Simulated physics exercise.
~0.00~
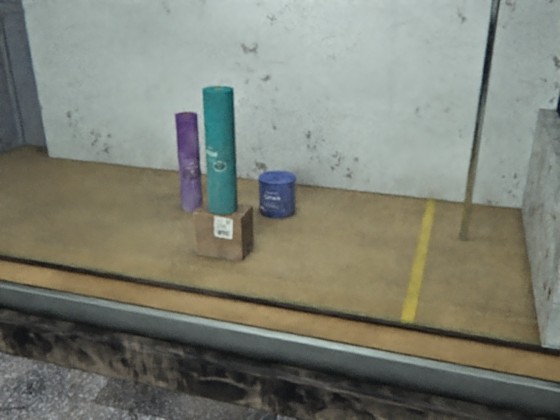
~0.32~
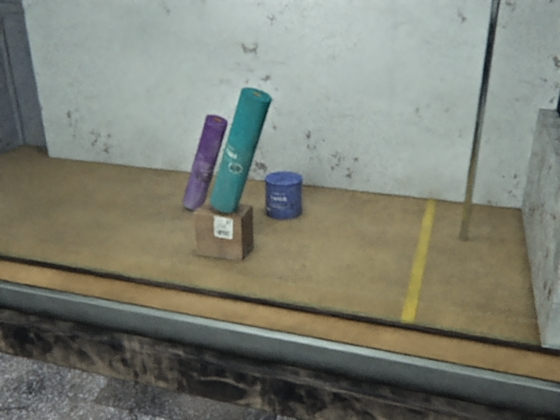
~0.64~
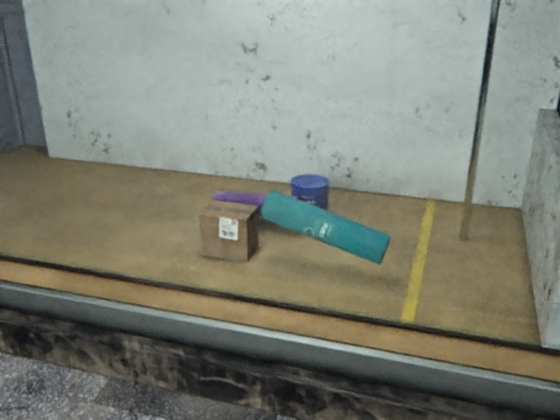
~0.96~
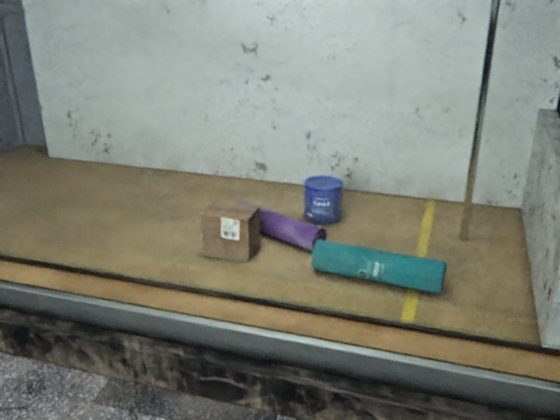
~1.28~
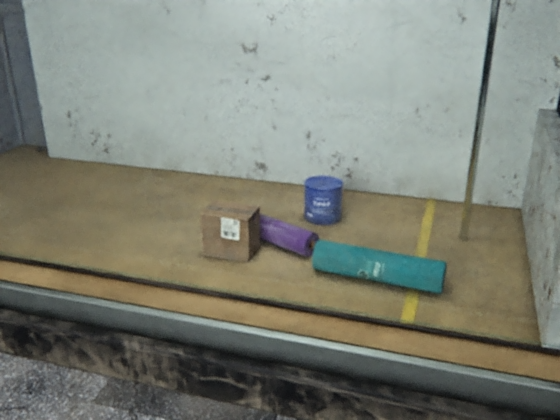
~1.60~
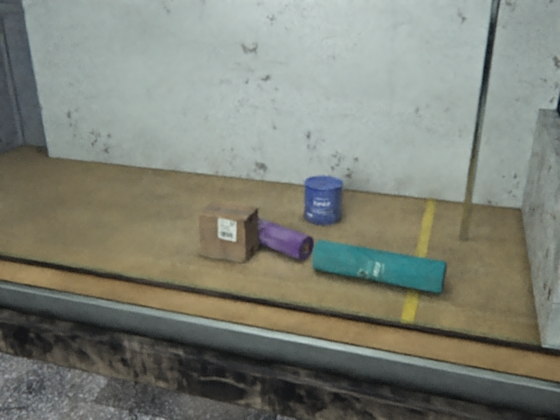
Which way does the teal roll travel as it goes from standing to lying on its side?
The teal roll moves to the right, leaning over that way before it comes to rest on its side.
